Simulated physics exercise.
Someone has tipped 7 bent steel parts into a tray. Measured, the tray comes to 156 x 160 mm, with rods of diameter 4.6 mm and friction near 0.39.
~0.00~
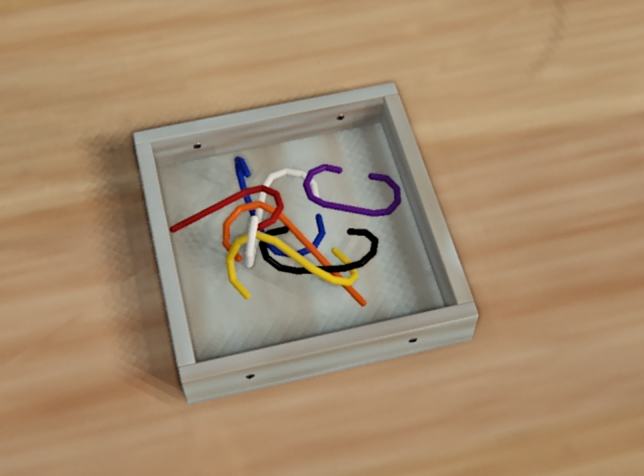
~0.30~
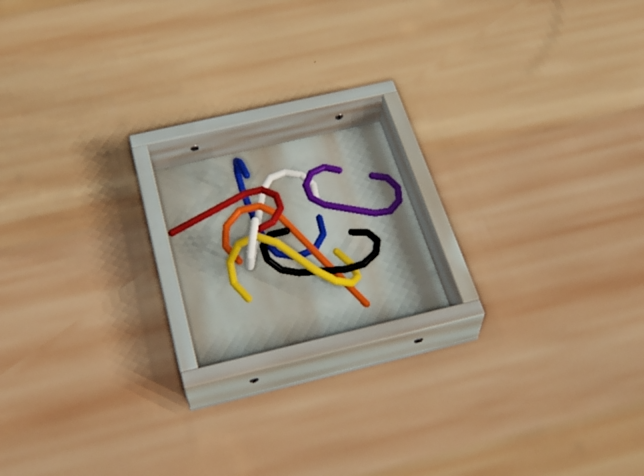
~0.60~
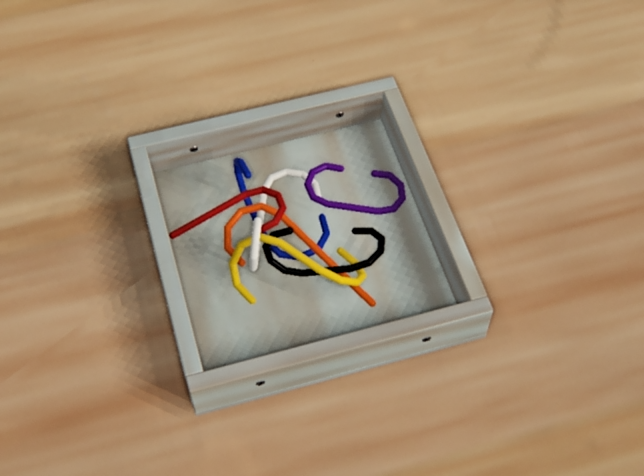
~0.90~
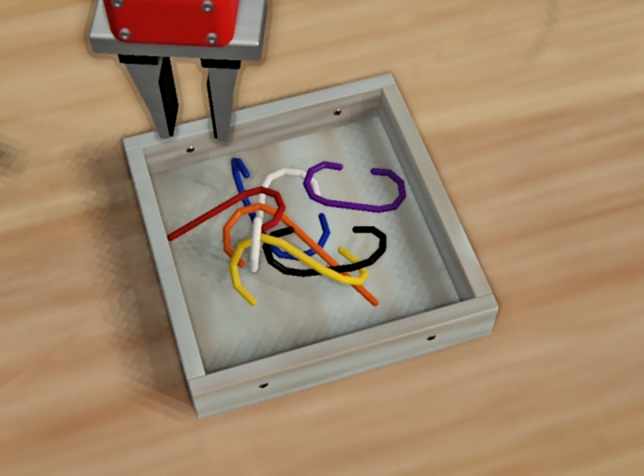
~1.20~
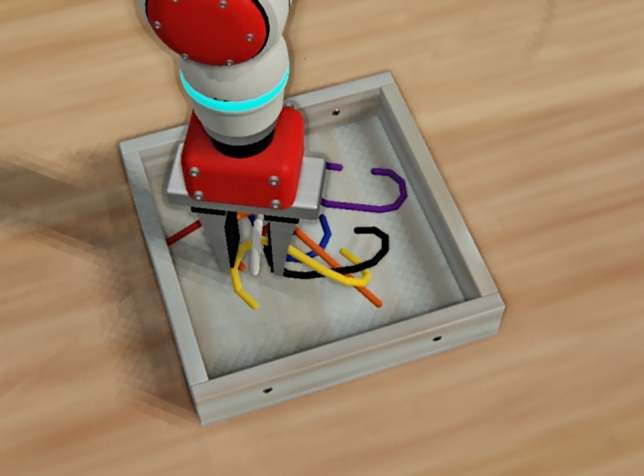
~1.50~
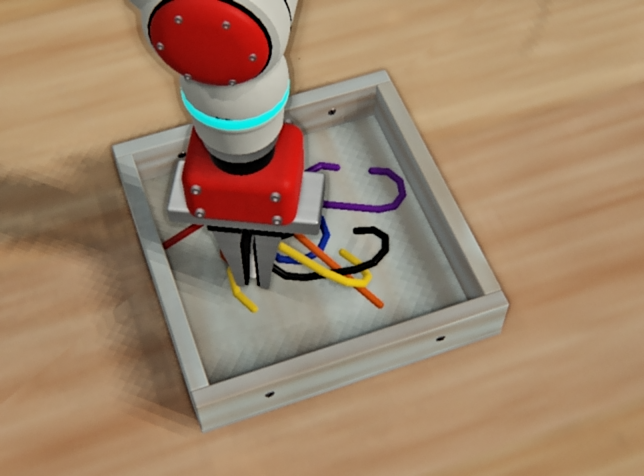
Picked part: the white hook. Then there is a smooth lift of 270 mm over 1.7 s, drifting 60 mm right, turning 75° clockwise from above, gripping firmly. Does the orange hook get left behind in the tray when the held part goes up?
No, watch - it gets raised too.
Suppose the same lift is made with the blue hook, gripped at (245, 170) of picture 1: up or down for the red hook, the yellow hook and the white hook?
The red hook goes with it, the yellow hook goes with it and the white hook goes with it.
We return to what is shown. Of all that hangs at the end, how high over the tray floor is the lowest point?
Height: Approx. 140 mm.
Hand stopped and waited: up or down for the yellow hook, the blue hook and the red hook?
As I see it, the yellow hook rides along, the blue hook is left in place and the red hook is left in place.
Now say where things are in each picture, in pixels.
The first picture shows fingers out of view, 206 mm above the grip; orange hook from (239, 259) to (363, 303), passing over blue hook, under yellow hook, under red hook; white hook from (316, 198) to (254, 219), passing over blue hook, over and under yellow hook, under purple hook.
The second picture shows fingers out of view, 206 mm above the grip; purple hook from (372, 176) to (339, 170), passing over white hook; blue hook from (247, 175) to (319, 218), passing under white hook, under orange hook, over and under red hook.
The third picture shows fingers out of view, 193 mm above the grip; white hook from (318, 198) to (258, 221), passing over blue hook, over and under yellow hook, under purple hook; red hook from (259, 231) to (173, 235), passing over and under blue hook, over orange hook.
The fourth picture shows fingers (194, 108) 103 mm above the grip; black hook from (290, 230) to (356, 230), passing over blue hook, over and under yellow hook; yellow hook from (341, 250) to (253, 302), passing over and under white hook, over orange hook, over and under black hook.
The fifth picture shows fingers (254, 245) 13 mm above the grip.
The sixth picture shows fingers (254, 260) closed on the white hook.
After 2.01 s, lowest point more than 20 mm over the tray floor, white hook 58 mm.
After 2.43 s, lowest point more than 20 mm over the tray floor, white hook 158 mm, purple hook 104 mm, yellow hook 92 mm, orange hook 69 mm, black hook 30 mm.
After 3.20 s, lowest point more than 20 mm over the tray floor, white hook 272 mm, purple hook 218 mm, yellow hook 205 mm, orange hook 180 mm, black hook 141 mm.
End, hanging white hook 272 mm, purple hook 218 mm, yellow hook 205 mm, orange hook 180 mm, black hook 140 mm; the other 2 are down.
